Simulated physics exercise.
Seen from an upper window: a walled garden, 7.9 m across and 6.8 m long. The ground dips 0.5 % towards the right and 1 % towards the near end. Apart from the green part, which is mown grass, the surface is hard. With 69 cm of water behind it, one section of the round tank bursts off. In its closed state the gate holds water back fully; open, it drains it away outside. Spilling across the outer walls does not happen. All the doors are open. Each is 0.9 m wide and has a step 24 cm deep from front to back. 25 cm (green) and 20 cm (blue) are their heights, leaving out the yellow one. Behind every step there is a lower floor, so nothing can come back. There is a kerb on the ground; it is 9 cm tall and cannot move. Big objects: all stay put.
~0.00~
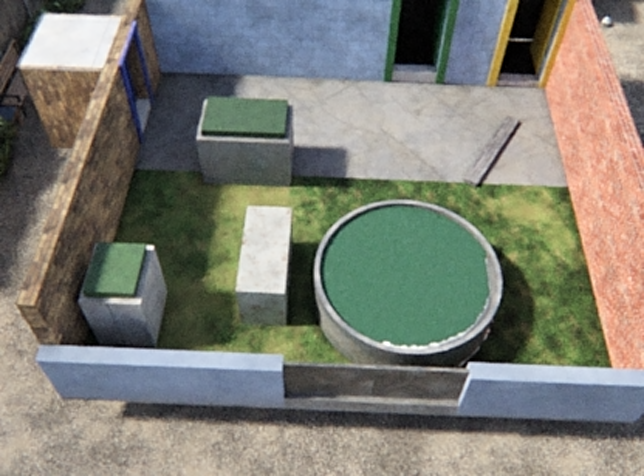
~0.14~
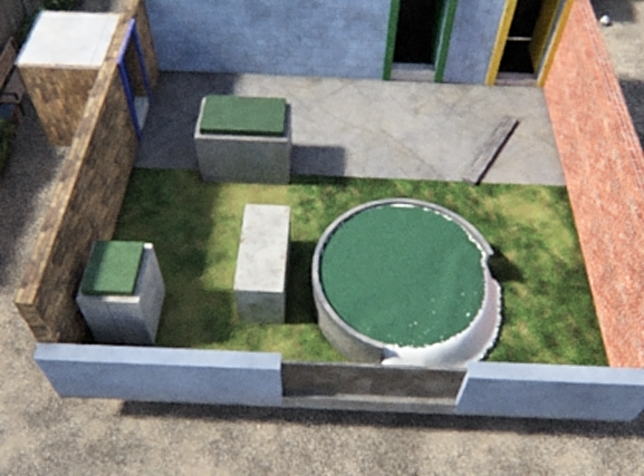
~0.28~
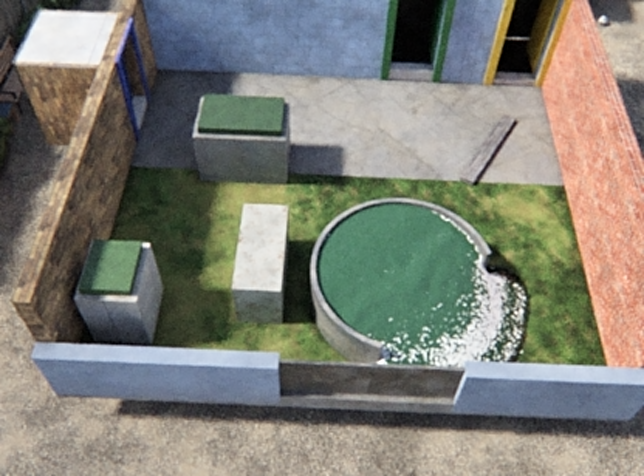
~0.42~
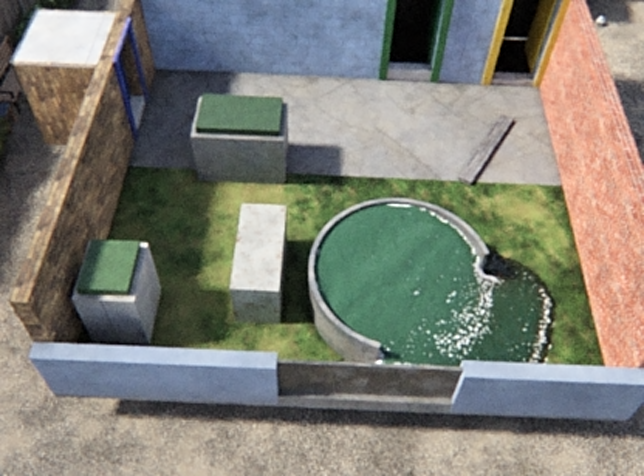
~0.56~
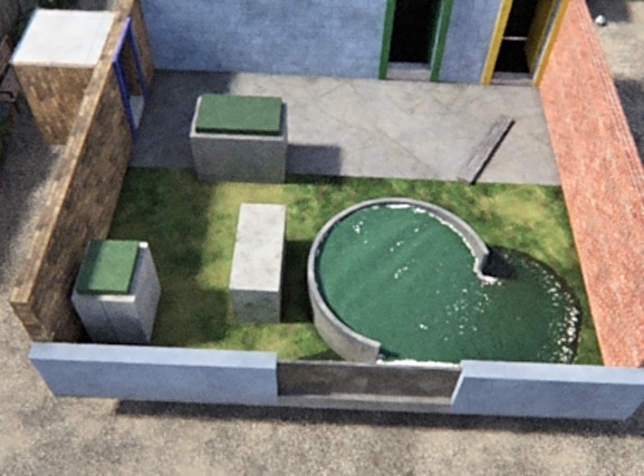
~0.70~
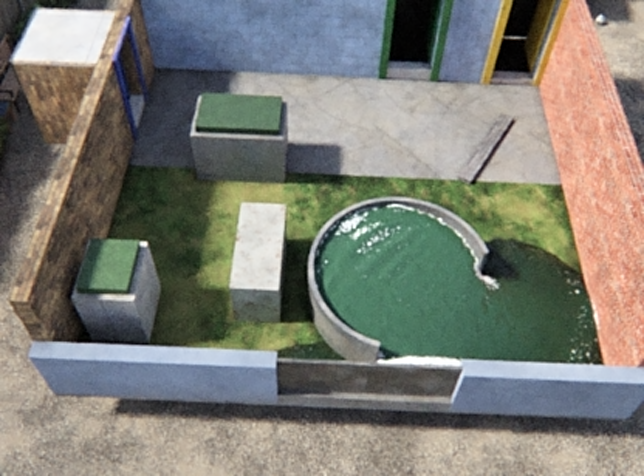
A round tank full of green water stood in a walled garden until its near right side broke away, and the water poured out, foaming at first, and spread over the grass towards the right.
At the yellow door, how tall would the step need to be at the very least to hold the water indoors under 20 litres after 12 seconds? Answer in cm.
The step would need roughly 25 cm.
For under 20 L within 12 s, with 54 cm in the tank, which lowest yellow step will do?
Around 17 cm high.
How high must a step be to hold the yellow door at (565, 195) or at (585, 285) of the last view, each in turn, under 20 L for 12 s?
About 11.0 cm for the first and 30 cm for the second.
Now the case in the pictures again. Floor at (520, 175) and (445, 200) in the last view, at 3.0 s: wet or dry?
Soaked; soaked.
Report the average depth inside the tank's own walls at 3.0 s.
Around 22 cm deep on average.
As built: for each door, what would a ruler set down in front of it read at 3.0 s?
The green door has 0 cm, the yellow door 0 cm and the blue door 0 cm.
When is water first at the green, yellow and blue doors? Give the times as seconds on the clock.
Green at 4.0 s, yellow at 3.4 s, blue at 8.5 s.
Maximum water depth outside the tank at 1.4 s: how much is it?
Close to 72 centimetres.
After 1.4 s water covers 15 % of the floor, deepest (72 cm) near (590, 393); it has not reached the yellow door.
After 3.0 s water covers 35 % of the floor, deepest (38 cm) near (590, 393); it has not reached the yellow door.
After 12.0 s water covers 95 % of the floor, deepest (13 cm) near (578, 393); 8 cm at the yellow door, 177 litres in over its 12 cm step.
At the yellow door as built, the water arrived by 3.4 s and peaked near 27 cm at 4.2 s.
Run again over the same 12 s with other heights there, 40 litres in over 21.5 cm, 6 litres over 29 cm. The limit of 20 litres is kept from about 25 cm up.
